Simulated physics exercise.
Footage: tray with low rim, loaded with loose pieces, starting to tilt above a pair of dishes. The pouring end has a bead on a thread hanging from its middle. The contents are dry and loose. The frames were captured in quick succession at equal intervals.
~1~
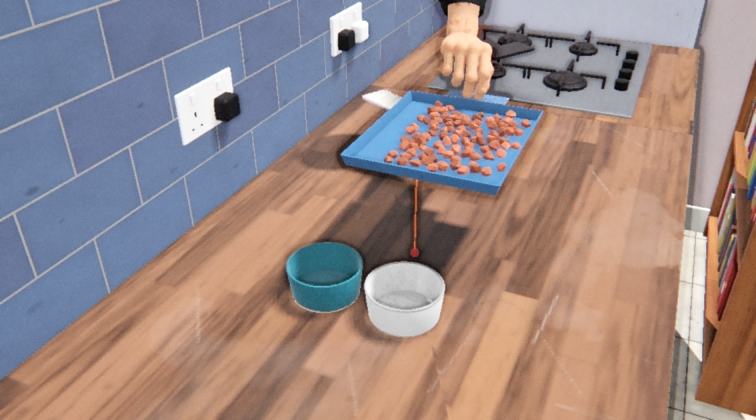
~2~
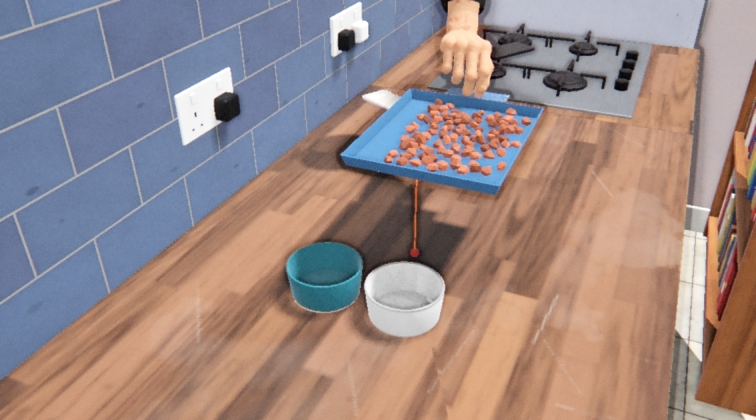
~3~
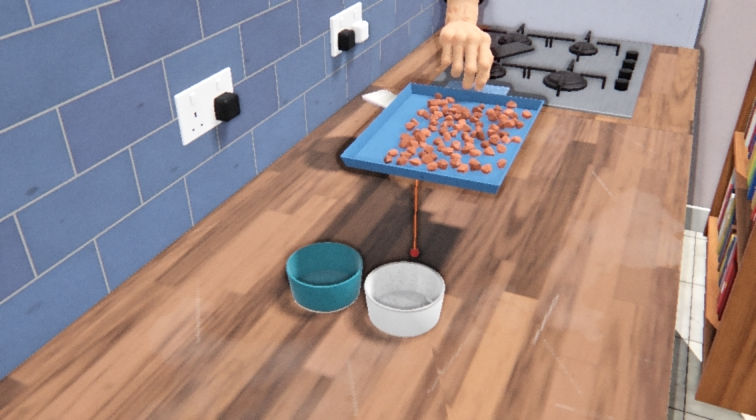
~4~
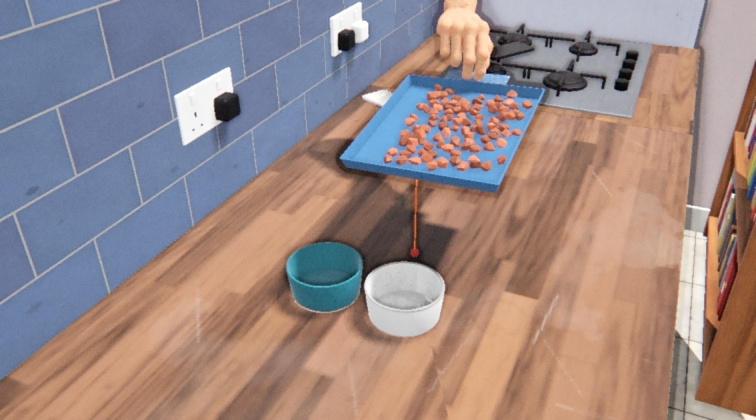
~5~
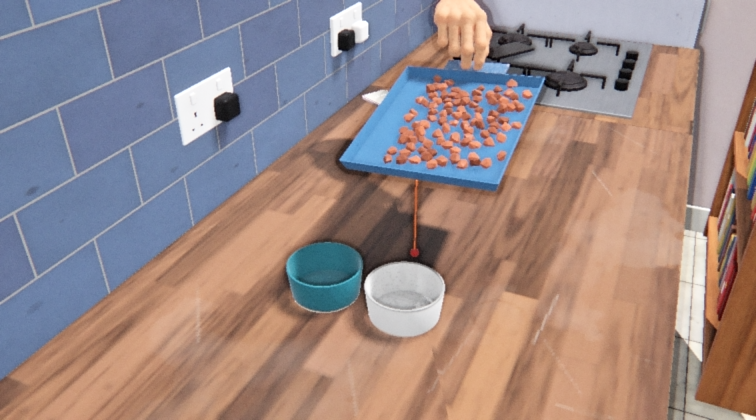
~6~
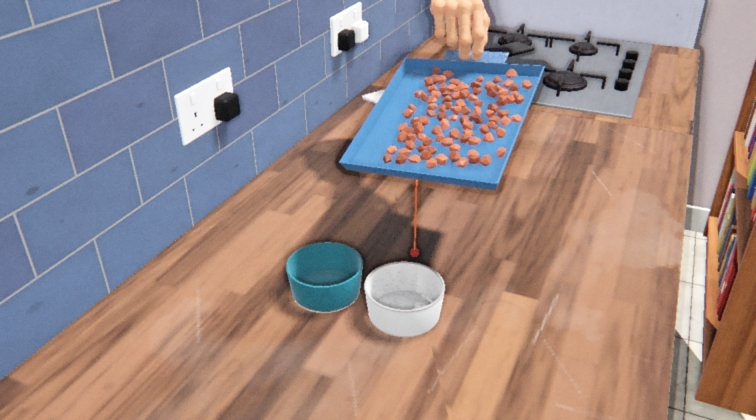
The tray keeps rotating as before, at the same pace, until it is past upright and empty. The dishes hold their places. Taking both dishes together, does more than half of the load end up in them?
Yes - catch: Above fifty percent.
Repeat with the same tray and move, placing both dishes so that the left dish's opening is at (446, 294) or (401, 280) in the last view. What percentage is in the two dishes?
About 10 per cent first, then about 40 per cent.
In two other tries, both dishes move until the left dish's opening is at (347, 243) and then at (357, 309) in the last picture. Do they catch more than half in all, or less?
Placing 1: A minority of it. Placing 2: A minority of it.
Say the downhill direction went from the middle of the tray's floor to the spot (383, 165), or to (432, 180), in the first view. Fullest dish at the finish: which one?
On the first try it's the left-side dish, on the second the right-side dish.
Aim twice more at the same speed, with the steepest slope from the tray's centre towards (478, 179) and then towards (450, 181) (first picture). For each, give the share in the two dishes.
In order, 0 in a hundred and 30 in a hundred.
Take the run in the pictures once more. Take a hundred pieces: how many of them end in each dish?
Left dish: 40 %, right dish: 40 %.
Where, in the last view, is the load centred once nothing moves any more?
(359, 293).
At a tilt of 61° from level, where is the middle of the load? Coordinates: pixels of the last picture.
Roughly at (392, 163).
Soon, tray tipped steeply; most on the tray; a small part in the air.
A while on, tray tipped past a quarter turn; a small part on the tray; about a third in the right dish; about a third in the left dish; a small part outside both; about a quarter in the air.
Towards the end, tray tipped past a quarter turn; about a third in the right dish; about half in the left dish; about a quarter outside both.
Finally, tray tipped past a quarter turn; about a third in the right dish; about half in the left dish; about a quarter outside both.
